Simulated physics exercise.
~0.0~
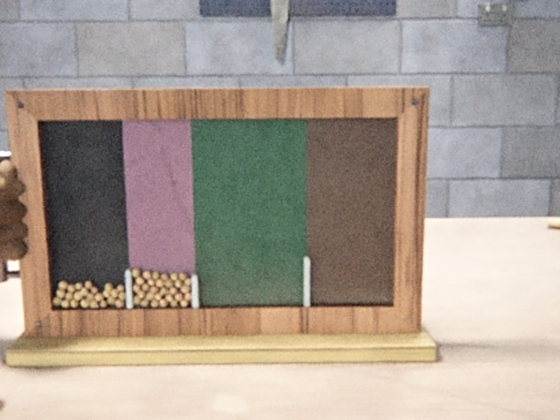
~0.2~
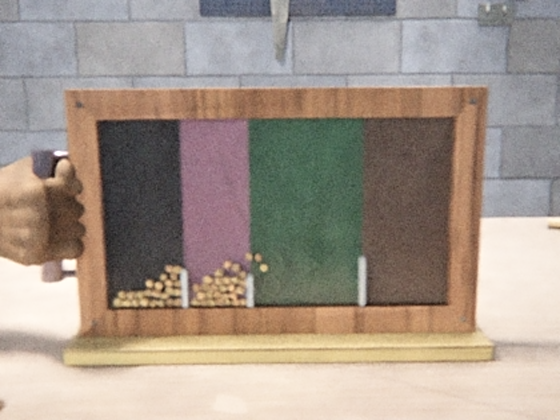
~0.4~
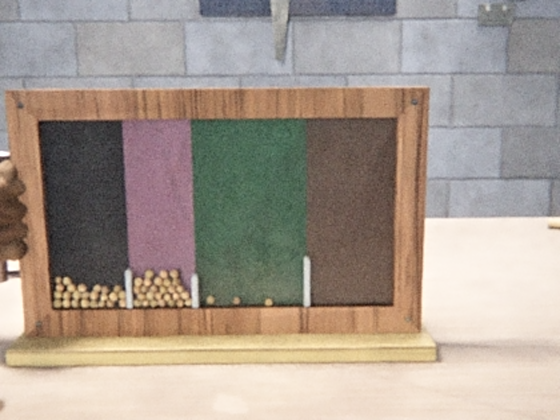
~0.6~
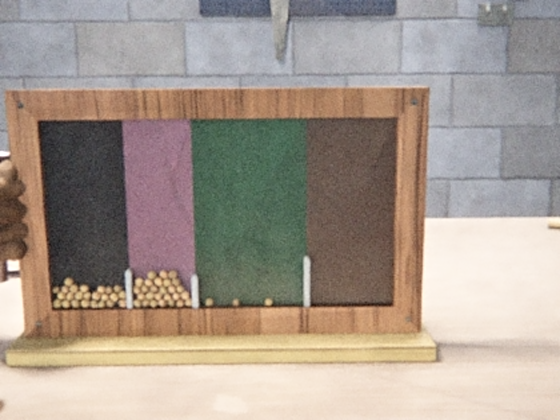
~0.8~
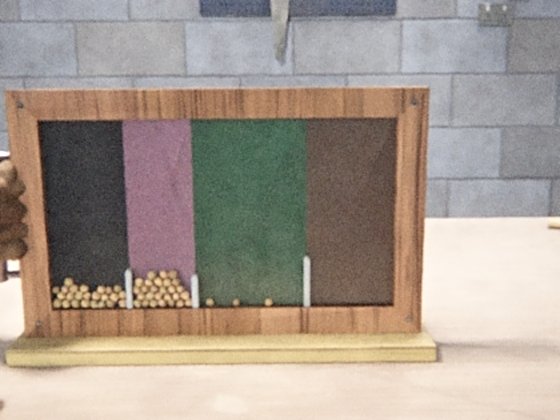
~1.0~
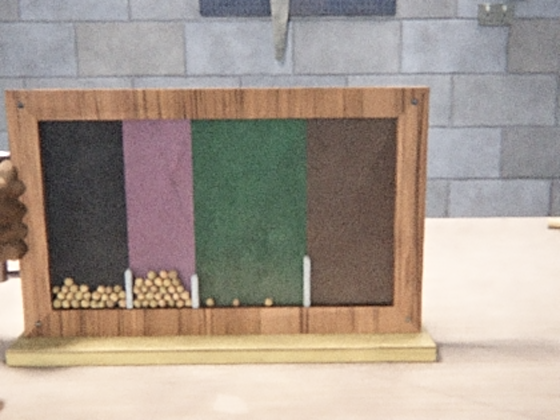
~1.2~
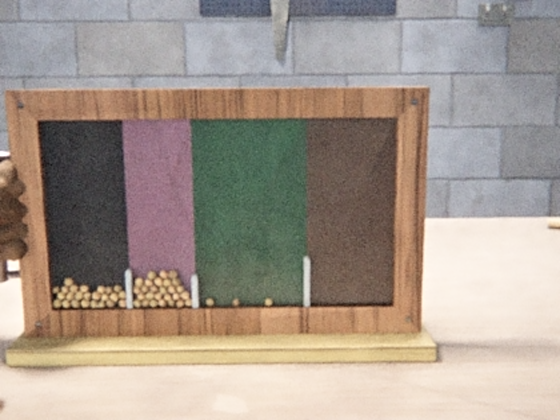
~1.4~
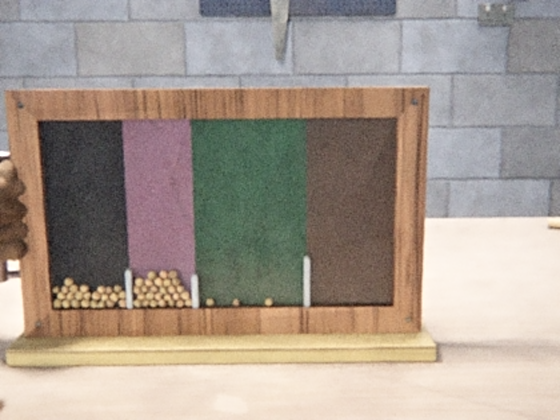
On a pale tabletop before a grey block wall, a hand slides a wood-framed box of small beads right and back left; a few beads spill from the pink section into the green, and all rests still, most beads remaining in black and pink, brown empty.
